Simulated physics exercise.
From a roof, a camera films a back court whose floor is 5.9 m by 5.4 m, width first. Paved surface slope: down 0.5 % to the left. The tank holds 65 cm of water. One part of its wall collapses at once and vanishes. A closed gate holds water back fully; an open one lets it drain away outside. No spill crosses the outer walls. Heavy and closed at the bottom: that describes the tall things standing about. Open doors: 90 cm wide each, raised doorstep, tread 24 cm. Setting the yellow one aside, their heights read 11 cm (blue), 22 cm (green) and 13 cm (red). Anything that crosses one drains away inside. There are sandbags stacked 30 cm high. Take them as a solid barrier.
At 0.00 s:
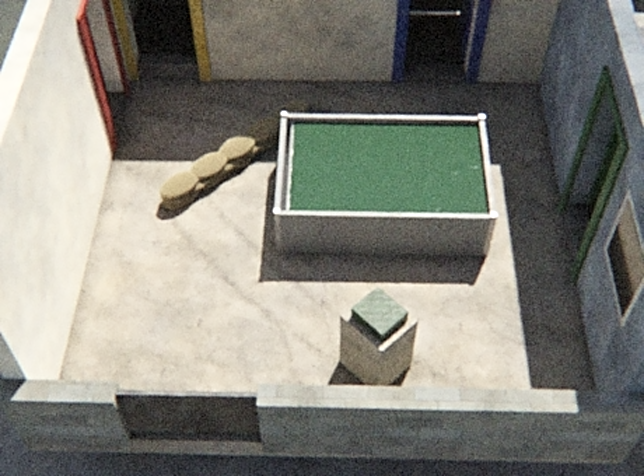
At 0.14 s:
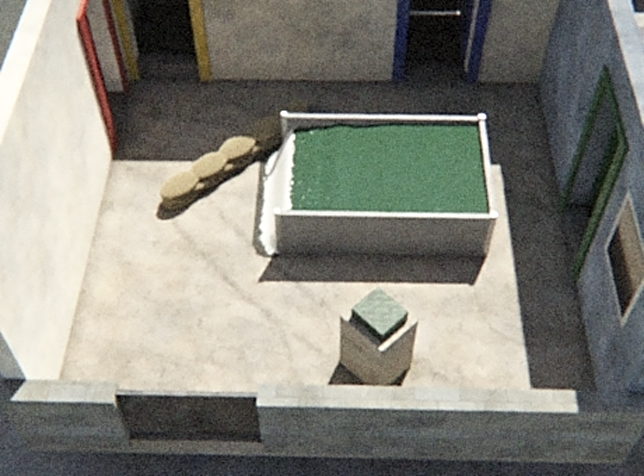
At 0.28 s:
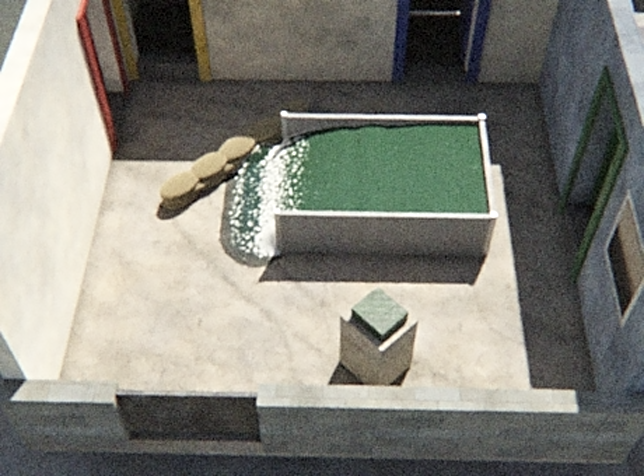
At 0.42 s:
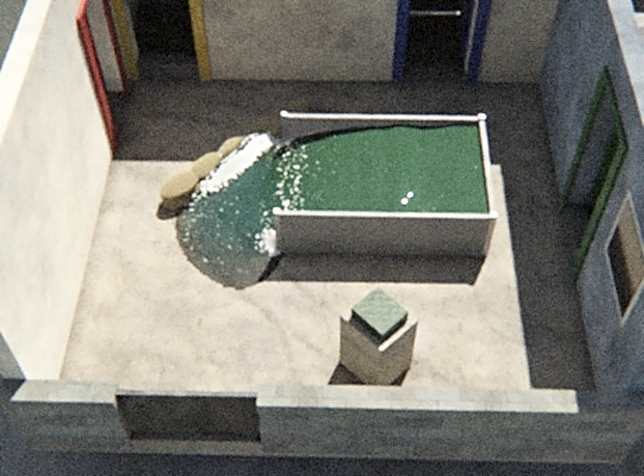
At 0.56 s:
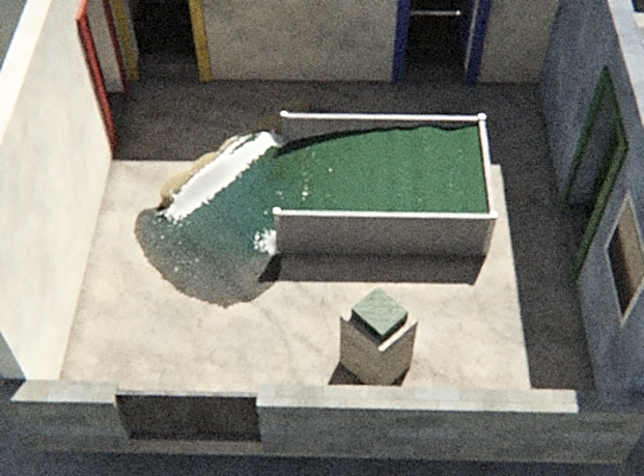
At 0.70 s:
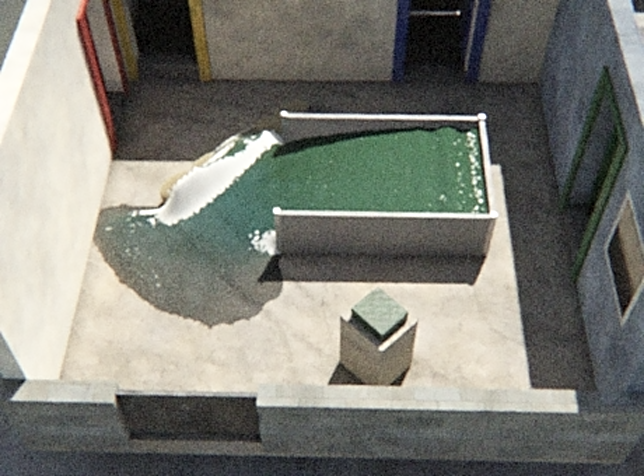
In this clip, the left wall of a raised tank in a walled courtyard disappears and green water pours out, foaming white against the tan sandbags and spreading across the pale floor to the left and toward the front.
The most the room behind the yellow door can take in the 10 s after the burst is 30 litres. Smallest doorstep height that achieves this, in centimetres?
9.5 cm.
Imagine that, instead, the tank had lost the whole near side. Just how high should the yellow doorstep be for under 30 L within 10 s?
If so: Around 14.5 cm.
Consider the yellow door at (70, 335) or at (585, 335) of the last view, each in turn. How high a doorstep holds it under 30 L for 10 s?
You'd want about 24 cm there first, then about 8.5 cm.
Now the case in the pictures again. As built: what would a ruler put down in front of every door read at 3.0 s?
In cm - blue: 6, yellow: 15, green: 0, red: 8.
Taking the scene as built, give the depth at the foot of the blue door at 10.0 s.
Lab note: Depth approx. 11.5 cm.
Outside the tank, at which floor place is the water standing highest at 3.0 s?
Near (51, 417).
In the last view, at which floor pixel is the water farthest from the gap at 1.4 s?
The farthest wet point sits near (62, 372).
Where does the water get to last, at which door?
Green, last of all.
After 1.4 s water covers 30 % of the floor, deepest (44 cm) near (260, 161); it has not reached the yellow door.
After 3.0 s water covers 55 % of the floor, deepest (42 cm) near (51, 417); 15 cm at the yellow door, 0 litres in over its 26 cm doorstep.
After 10.0 s water covers 95 % of the floor, deepest (14 cm) near (342, 97); 9 cm at the yellow door, 0 litres in over its 26 cm doorstep.
At the yellow door as built, the water arrived by 2.6 s and peaked near 15 cm at 3.0 s.
Run again over the same 10 s with other heights there, 42 litres in over 8.5 cm, 16 litres over 11 cm. The limit of 30 litres is kept from about 9.5 cm up.
